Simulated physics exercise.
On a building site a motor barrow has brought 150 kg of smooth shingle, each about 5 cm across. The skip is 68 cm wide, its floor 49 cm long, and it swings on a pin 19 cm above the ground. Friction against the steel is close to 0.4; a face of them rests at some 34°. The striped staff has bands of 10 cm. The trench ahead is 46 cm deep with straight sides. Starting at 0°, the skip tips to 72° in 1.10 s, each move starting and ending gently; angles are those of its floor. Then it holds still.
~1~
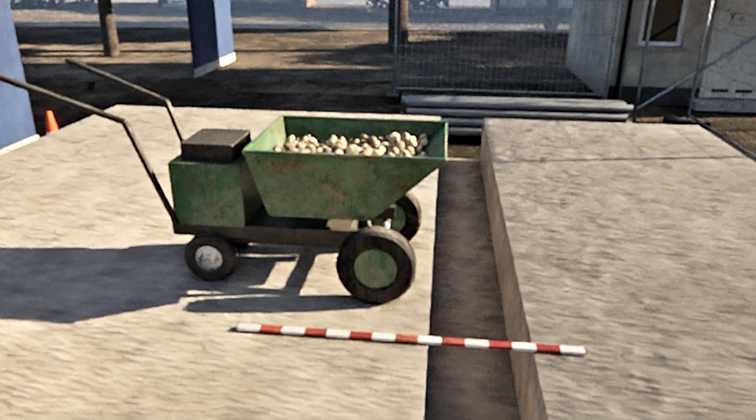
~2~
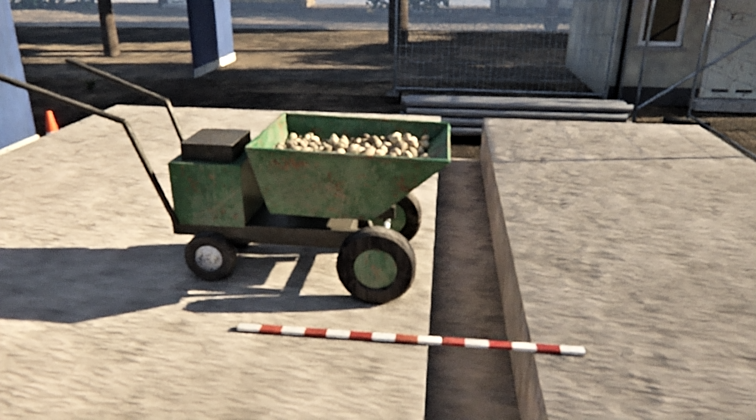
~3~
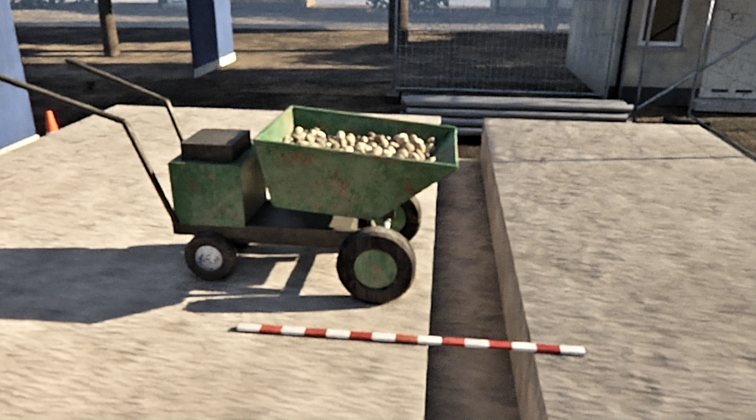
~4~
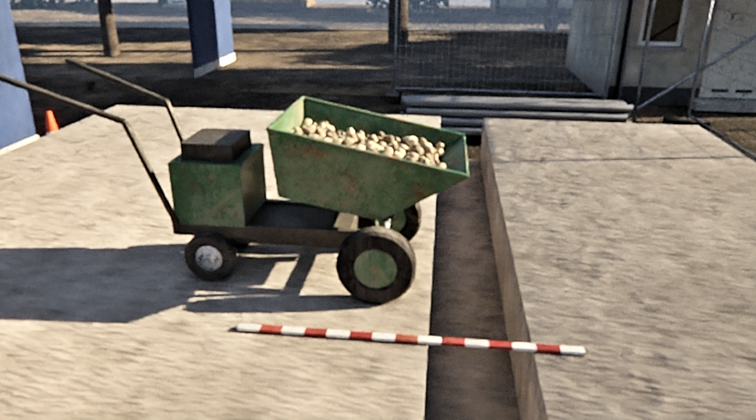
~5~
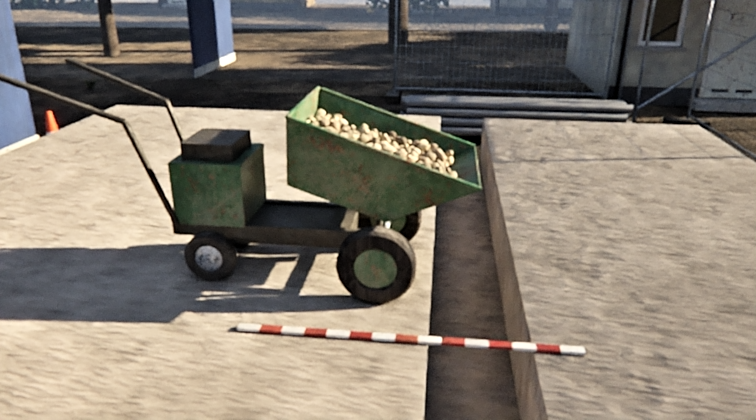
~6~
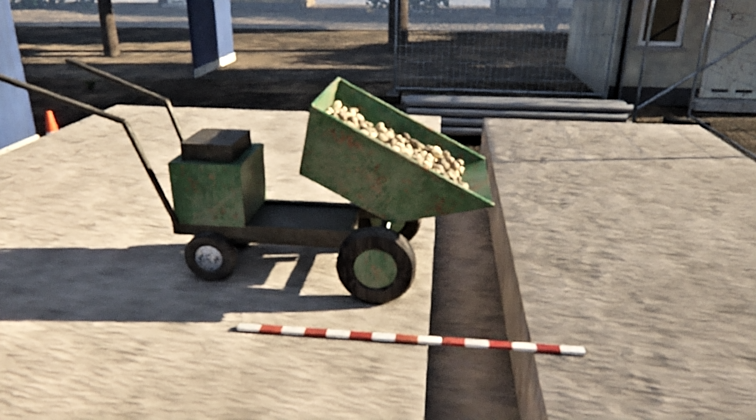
On a building site, a green motor barrow loaded with pale, rounded stones stands on a concrete slab beside a trench, a red-and-white striped staff lying across the gap. Its skip begles level, then tilts gradually forward to the right, the rear edge rising and the front lip lowering over the trench.
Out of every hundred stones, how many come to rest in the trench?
Some 36 per cent of it.
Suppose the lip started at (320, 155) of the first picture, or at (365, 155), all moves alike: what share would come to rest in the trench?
First some 60, then 100 per cent.
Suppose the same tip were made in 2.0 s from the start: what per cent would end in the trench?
It would be near 40 per cent.
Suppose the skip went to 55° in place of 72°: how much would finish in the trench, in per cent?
Then about 40 per cent.
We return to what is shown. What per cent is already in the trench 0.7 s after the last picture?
About 10 per cent by then.
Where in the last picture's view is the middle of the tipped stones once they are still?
Near (548, 279).
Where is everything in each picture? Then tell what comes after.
Lip at (446, 160), floor tilted 0°, highest stones at (390, 142), in the first picture.
The skip is at 1°, its lip at (449, 162); the top of the load is at (377, 143), in the second picture.
The skip is at 5°, its lip at (457, 168); the top of the load is at (334, 140), in the third picture.
The skip is at 11°, its lip at (468, 177); the top of the load is at (312, 131), in the fourth picture.
Lip at (481, 189), floor tilted 19°, highest stones at (319, 122), in the fifth picture.
The skip is at 27°, its lip at (493, 205); the top of the load is at (334, 113), in the sixth picture.
Then, 0.4 s after the last picture the floor is at 60°, 100 % in the skip; the foremost stones are at (510, 241).
Then, 0.7 s after the last picture the floor is at 72°, 54 % in the skip, 10 % in the trench, 36 % past the trench; the foremost stones are at (614, 288).
Then, 1.1 s after the last picture the floor is at 72°, 16 % in the skip, 20 % in the trench, 64 % past the trench; the foremost stones are at (715, 288).
Then, 3.0 s after the last picture the floor is at 72°, 0 % in the skip, 36 % in the trench, 64 % past the trench; the foremost stones are past the picture's edge.
